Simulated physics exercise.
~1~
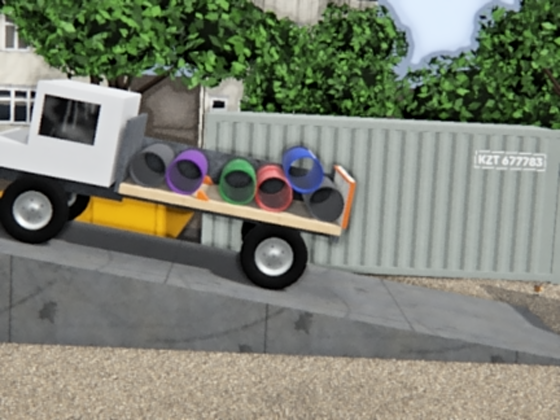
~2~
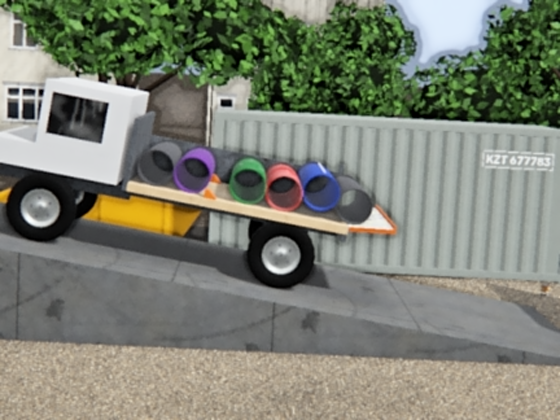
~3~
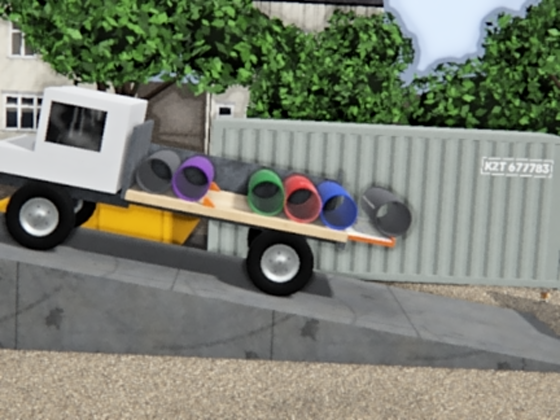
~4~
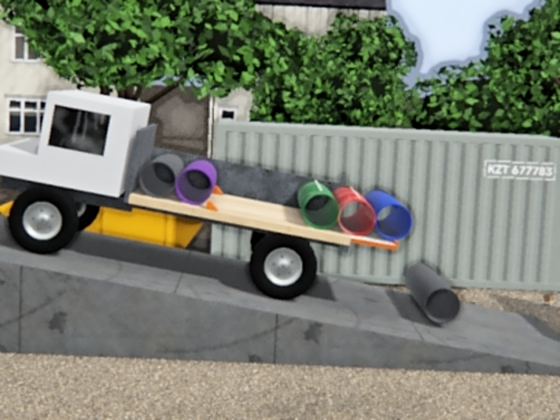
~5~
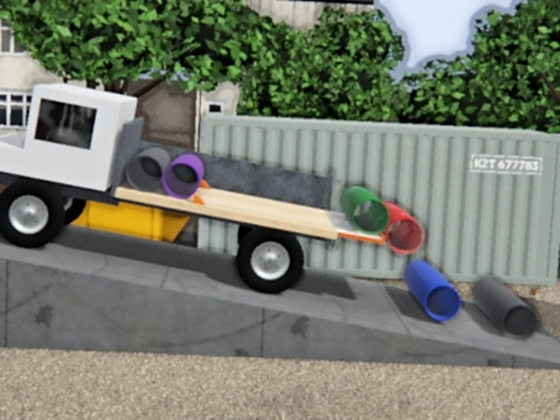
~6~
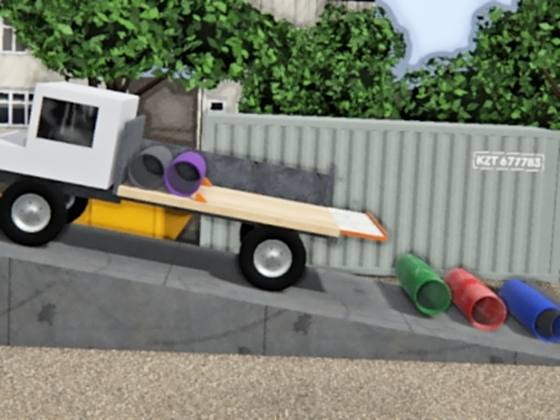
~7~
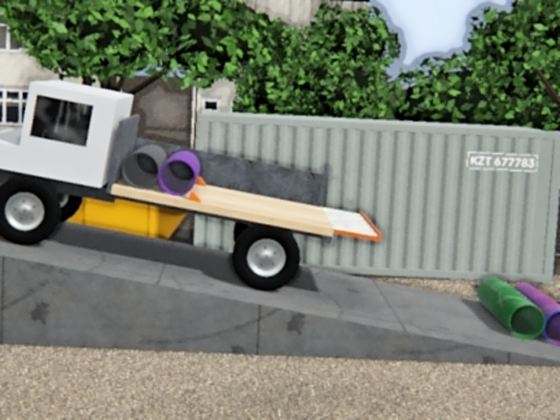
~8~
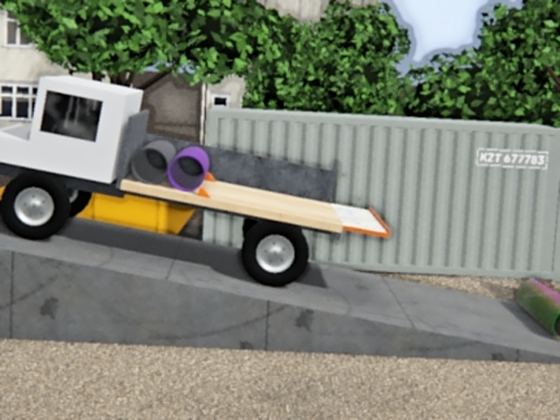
We see a white pick-up parked tail-down on a slope as its tailgate drops, letting a grey pipe, then the blue, red and green ones roll off the back and away down to the right, while a purple pipe and another grey one stay on the bed.
